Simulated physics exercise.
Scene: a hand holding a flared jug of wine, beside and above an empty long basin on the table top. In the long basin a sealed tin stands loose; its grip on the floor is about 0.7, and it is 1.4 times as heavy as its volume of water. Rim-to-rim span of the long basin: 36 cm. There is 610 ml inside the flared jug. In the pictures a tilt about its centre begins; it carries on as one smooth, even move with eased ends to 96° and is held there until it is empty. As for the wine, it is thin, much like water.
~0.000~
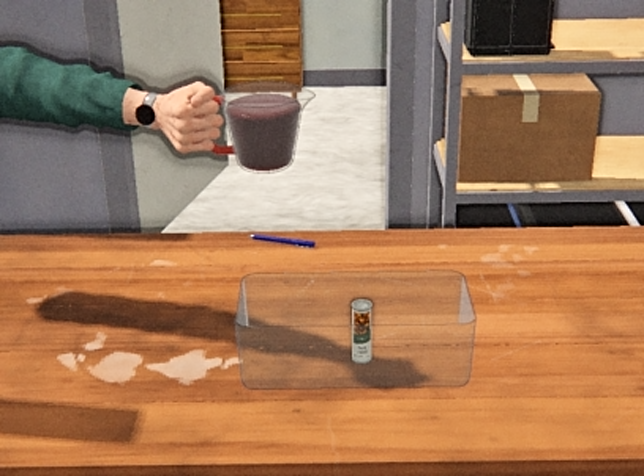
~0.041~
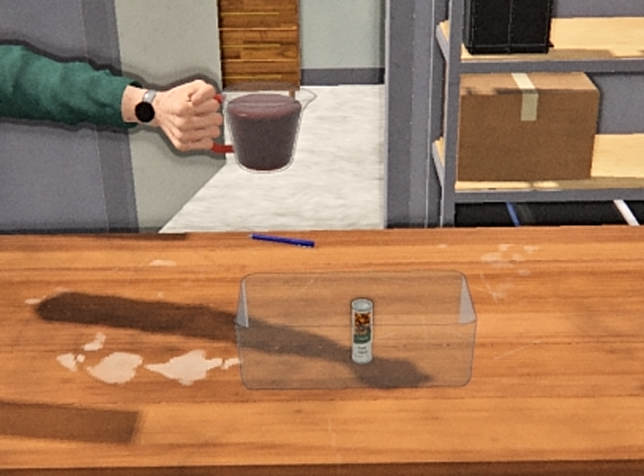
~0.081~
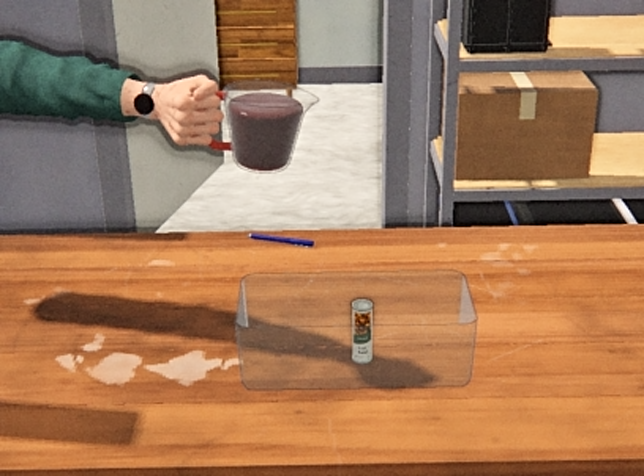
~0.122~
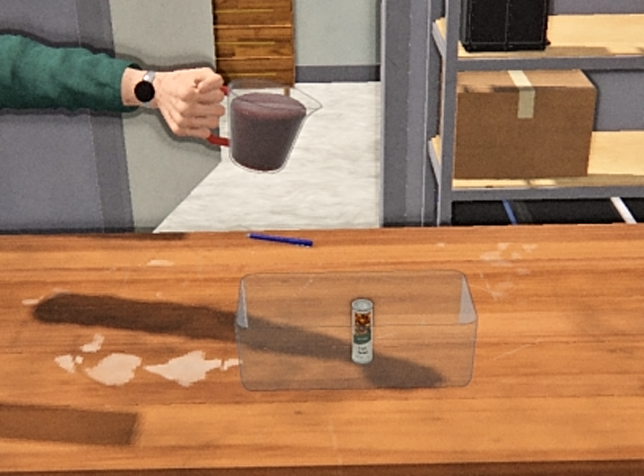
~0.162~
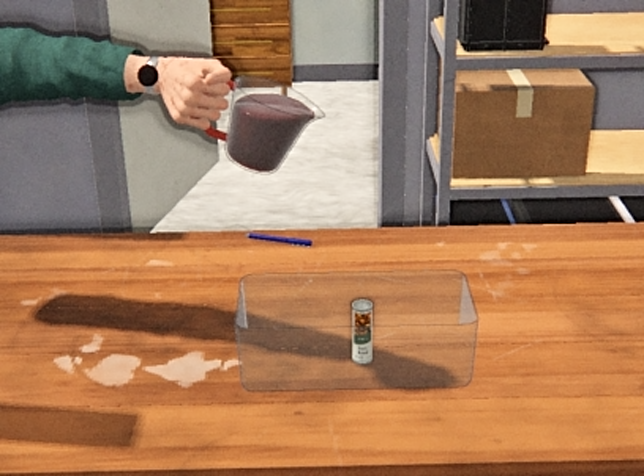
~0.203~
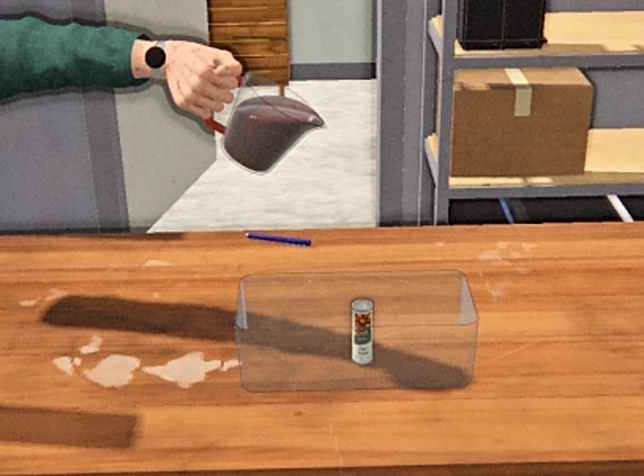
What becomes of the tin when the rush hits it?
It does not tilt over.
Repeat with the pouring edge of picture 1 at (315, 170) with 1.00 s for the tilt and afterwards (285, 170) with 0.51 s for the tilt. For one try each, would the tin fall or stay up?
Trial 1 - tin tips; trial 2 - tin tips.
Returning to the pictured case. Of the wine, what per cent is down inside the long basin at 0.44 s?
About 3%.
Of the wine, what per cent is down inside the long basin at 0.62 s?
Close to 58 in a hundred.
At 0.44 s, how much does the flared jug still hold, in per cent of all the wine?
44 %.
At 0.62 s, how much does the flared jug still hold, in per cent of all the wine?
Close to 10 percent of the whole amount.
Then, 0.44 s in, the tilt is 92° and 44 per cent is still to pour; the tin stands where it began.
Then, 0.62 s in, the tilt is 96° and 10 per cent is still to pour; the tin stands where it began.
Then, 0.81 s in, the tilt is 96° and 1 per cent is still to pour; the tin stands where it began.
Then, 1.01 s in, the tilt is 96° and 0 per cent is still to pour; the tin stands where it began.
Finally, the tin stands where it began.
